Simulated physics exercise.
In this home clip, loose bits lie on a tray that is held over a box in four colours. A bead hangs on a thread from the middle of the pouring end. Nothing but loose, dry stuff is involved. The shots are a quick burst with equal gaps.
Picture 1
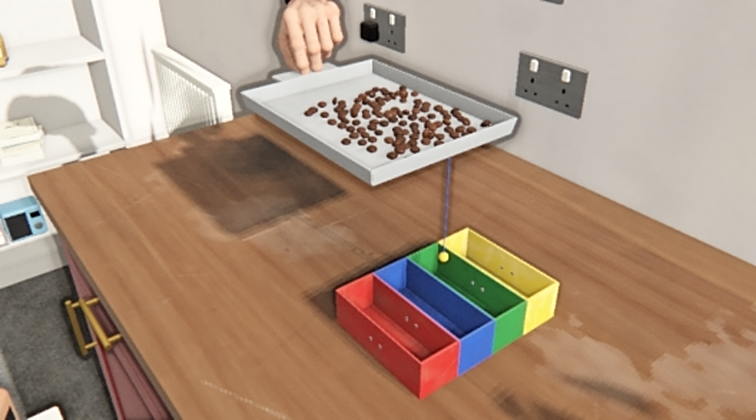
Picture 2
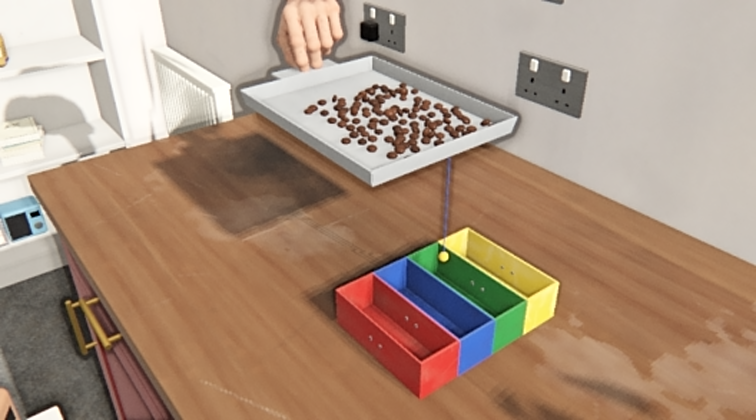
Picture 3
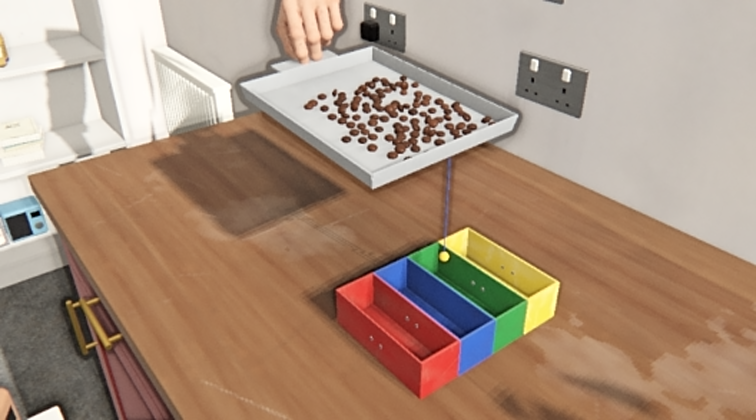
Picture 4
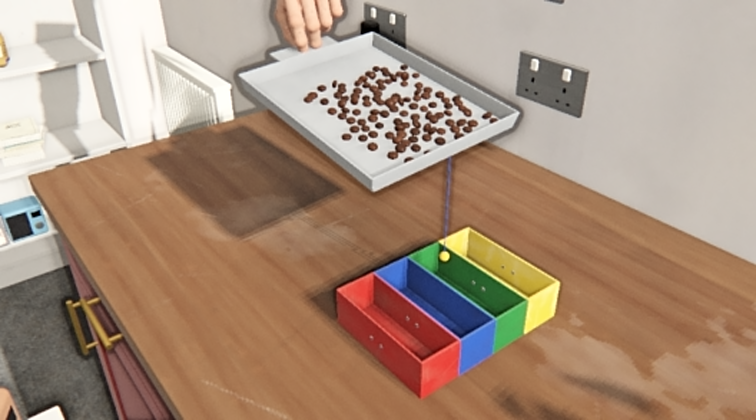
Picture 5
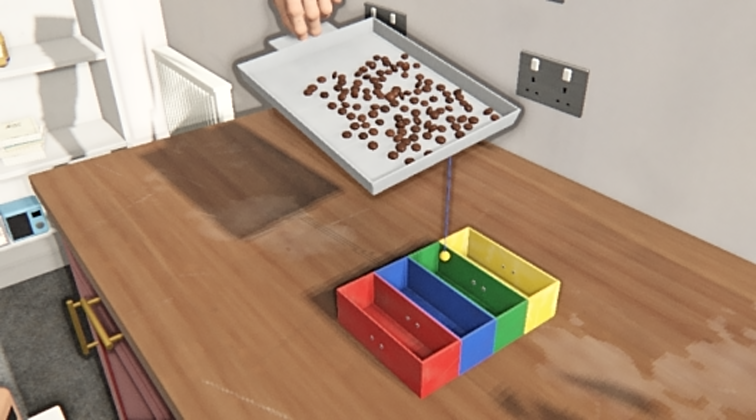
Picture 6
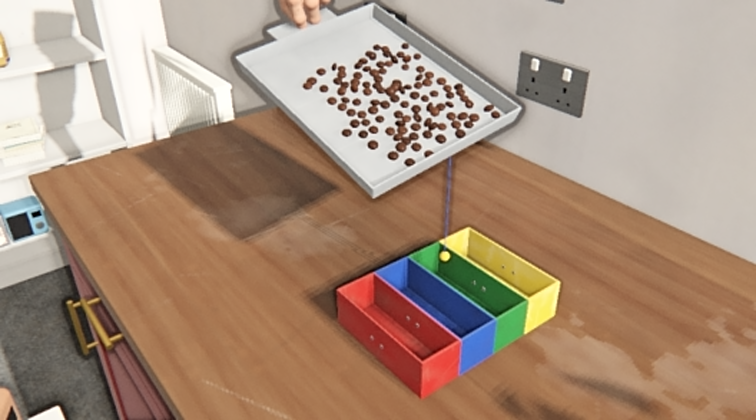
A pale grey tray of small brown chocolate drops, gripped by a hand at its far edge, hangs above a wooden worktop in a room seen from above at an angle. Below it sits an open box with red, blue, green and yellow cells from left to right, a yellow bead dangling over it on a thread. The tray slowly tilts, its far side rising and its near left corner dipping slightly, while the drops keep their scattered layout and the camera stays still.
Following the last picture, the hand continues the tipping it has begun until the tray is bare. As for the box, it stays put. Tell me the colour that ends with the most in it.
That would be red.
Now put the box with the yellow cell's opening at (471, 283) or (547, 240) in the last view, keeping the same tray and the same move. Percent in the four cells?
About 90 per cent, then about 0 per cent.
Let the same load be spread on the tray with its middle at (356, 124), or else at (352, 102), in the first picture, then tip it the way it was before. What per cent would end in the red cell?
It would be 90 in a hundred, and then 80 in a hundred.
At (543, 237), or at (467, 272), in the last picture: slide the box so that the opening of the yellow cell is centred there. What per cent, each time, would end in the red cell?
Respectively 0 % and 0 %.
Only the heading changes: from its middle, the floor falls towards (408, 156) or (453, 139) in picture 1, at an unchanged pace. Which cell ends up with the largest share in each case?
At the first place the cell in red, at the second the yellow one.
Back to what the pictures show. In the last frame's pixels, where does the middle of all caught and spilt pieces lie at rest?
I'd put the middle somewhere around (383, 330).
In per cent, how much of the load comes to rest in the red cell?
Close to 80 in every hundred pieces.
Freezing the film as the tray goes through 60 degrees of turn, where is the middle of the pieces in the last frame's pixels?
Near (398, 149).
Just after the last frame, tray tipped steeply; every one on the tray.
A moment on, tray tipped right over; roughly half on the tray; roughly a quarter in the red cell; about a tenth in the blue cell; roughly a quarter falling or outside the box.
Further on, tray tipped past a quarter turn; the larger part in the red cell; about a tenth in the blue cell; about a tenth falling or outside the box.
When it is over, tray tipped past a quarter turn; the larger part in the red cell; about a tenth in the blue cell; not one in the green cell; not one in the yellow cell; about a tenth outside the box.
